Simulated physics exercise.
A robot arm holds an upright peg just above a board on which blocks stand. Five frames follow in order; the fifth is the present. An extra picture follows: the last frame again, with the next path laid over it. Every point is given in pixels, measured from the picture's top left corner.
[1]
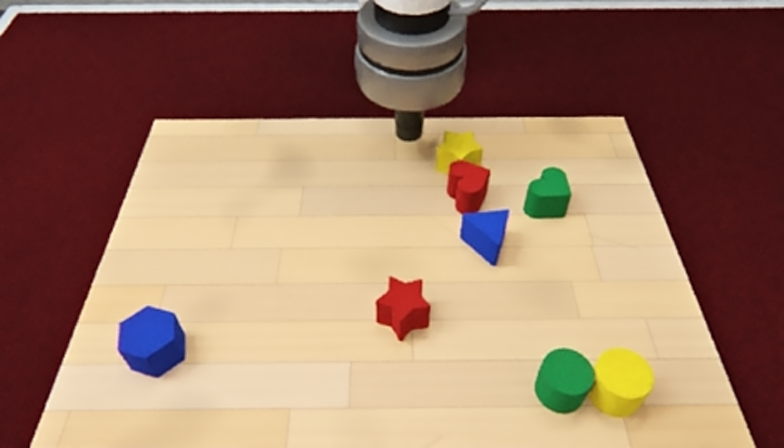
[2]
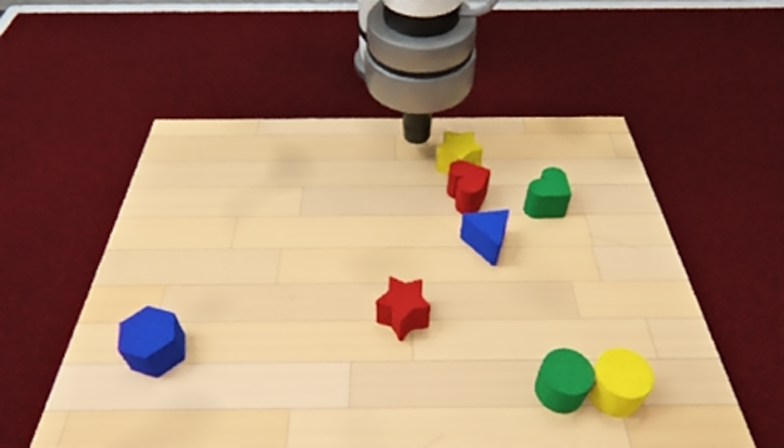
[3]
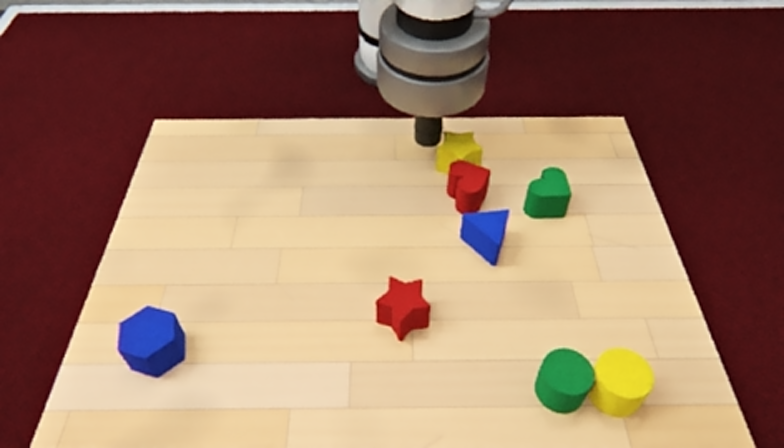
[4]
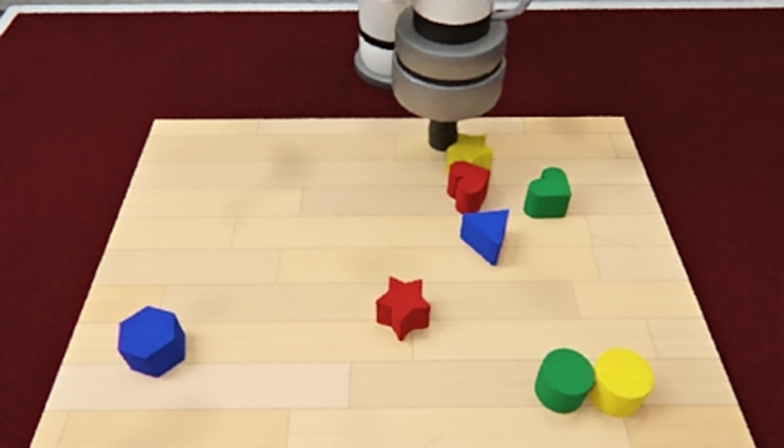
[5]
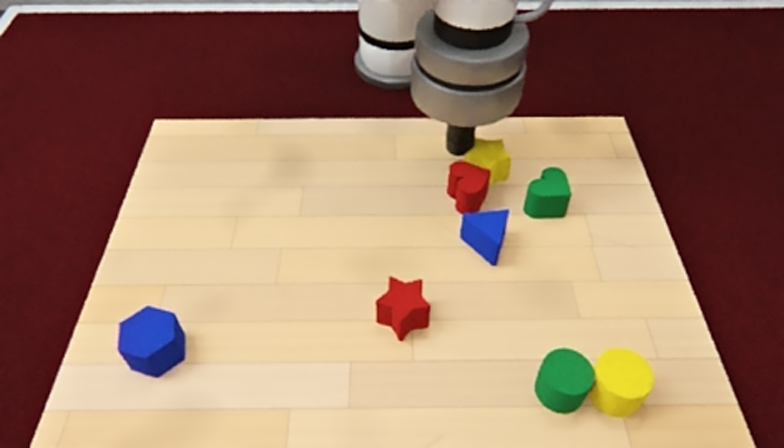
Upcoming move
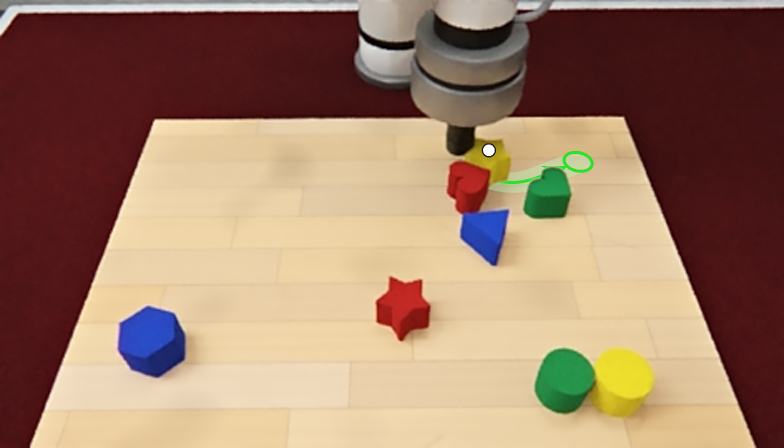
We see a robot arm holding an upright peg over a wooden board scattered with coloured blocks; the peg moves right along the far side and pushes the yellow star-shaped block a short way right, past the red heart.
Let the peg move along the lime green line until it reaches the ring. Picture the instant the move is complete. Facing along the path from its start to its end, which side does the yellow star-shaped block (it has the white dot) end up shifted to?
Facing from start to end, it shifts right.
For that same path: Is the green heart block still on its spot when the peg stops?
The answer is no.
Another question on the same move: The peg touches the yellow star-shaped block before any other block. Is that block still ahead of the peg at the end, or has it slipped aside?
In the end it is beside or behind the peg.
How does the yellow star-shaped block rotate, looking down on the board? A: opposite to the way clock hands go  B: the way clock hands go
I choose B.
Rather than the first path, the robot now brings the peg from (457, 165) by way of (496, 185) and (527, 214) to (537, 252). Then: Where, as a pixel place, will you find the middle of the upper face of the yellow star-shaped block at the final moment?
It should be at about (567, 193).
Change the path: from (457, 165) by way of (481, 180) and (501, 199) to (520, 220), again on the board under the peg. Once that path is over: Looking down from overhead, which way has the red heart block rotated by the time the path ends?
It ends up turned clockwise.
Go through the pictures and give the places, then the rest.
The first frame shows peg tip (409, 134); block tops, red heart block (470, 175); yellow star-shaped block (460, 143); green heart block (552, 183).
The second frame shows peg (417, 136); blocks unchanged.
The third frame shows peg (428, 139); blocks unchanged.
The fourth frame shows peg (442, 143); yellow star-shaped block (471, 145).
The fifth frame shows peg (459, 148); red heart block (470, 175); yellow star-shaped block (489, 150); green heart block (552, 183).
Path on the board, from (457, 165) over (499, 181) and (541, 176) to (578, 162); the dot is on the yellow star-shaped block.
On the path given first. One third of the way, peg (503, 164); yellow star-shaped block (535, 166); green heart block (562, 187), turned 15° clockwise.
Two thirds of the way, peg (548, 158); yellow star-shaped block (573, 169), turned 30° clockwise; green heart block (586, 196), turned 45° clockwise.
At the end, peg (583, 145); red heart block in place; yellow star-shaped block (580, 167), turned 50° clockwise; green heart block (586, 196), turned 45° clockwise.
